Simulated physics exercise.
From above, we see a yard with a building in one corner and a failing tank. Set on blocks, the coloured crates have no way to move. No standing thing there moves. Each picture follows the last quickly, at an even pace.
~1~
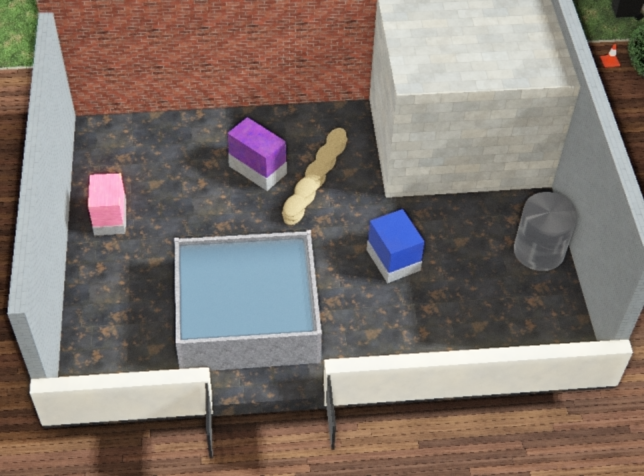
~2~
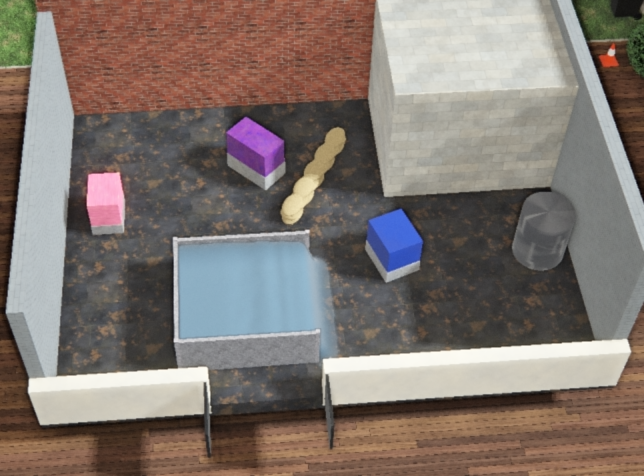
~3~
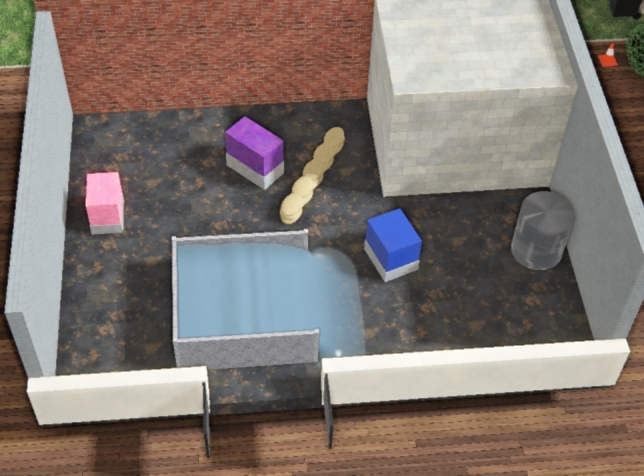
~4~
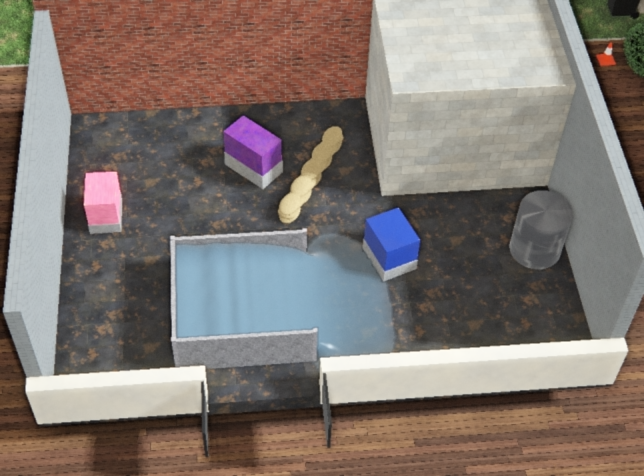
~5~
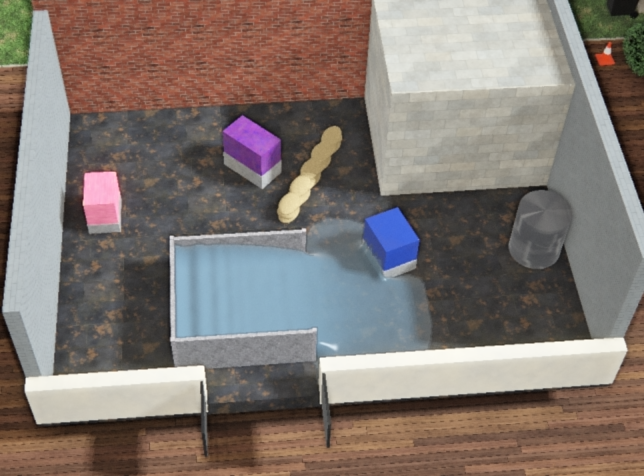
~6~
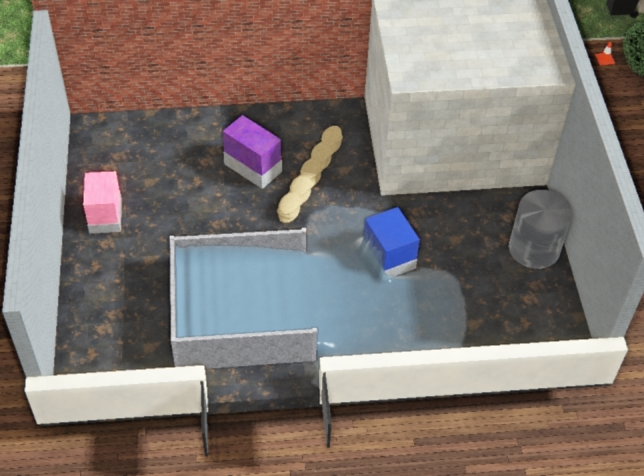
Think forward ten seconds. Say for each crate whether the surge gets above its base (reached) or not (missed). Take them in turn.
My prediction: The blue crate sits too low, the purple crate sits high enough, the pink crate sits high enough.
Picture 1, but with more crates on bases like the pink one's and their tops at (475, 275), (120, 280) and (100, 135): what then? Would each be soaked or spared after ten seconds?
Listed order: Flooded / unflooded / unflooded.
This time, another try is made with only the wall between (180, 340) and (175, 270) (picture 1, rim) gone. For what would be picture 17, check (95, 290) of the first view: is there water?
I reckon it ends up drenched.
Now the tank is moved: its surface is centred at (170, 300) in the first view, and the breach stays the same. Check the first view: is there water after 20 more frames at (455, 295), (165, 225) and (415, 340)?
As listed: Under water, dry, covered.
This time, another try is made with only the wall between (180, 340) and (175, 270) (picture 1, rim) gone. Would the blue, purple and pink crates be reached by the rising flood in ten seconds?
I'd expect the blue crate remains untouched, the purple crate remains untouched, and the pink crate goes wet.
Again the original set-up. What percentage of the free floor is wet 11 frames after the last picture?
That works out to some 40 in a hundred.
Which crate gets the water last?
Note: The pink crate.
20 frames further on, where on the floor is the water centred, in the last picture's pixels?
I reckon somewhere around (420, 286).
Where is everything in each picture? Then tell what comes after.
Still water in the water tank at (246, 288), in the first frame.
Water pours out at (310, 300) and has run to a hidden place, in the second frame.
Water pours out at (309, 302) and has run to (329, 252), in the third frame.
Water pours out at (307, 302) and has run to (343, 239), in the fourth frame.
Water pours out at (307, 303) and has run to (425, 342), in the fifth frame.
The front is at (462, 324), out from the gap at (307, 303), in the sixth frame.
A moment on, water covers 30 % of the floor; the blue crate water round its plinth, the purple crate not reached, the pink crate not reached.
Next, water covers 40 % of the floor; the blue crate water round its plinth, the purple crate not reached, the pink crate not reached.
Then, water covers 45 % of the floor; the blue crate water round its plinth, the purple crate not reached, the pink crate not reached.
Later, water covers 70 % of the floor; the blue crate water round its plinth, the purple crate water round its plinth, the pink crate water round its plinth.
In the end, water covers 90 % of the floor; the blue crate was topped, the purple crate stayed above the water, the pink crate stayed above the water.
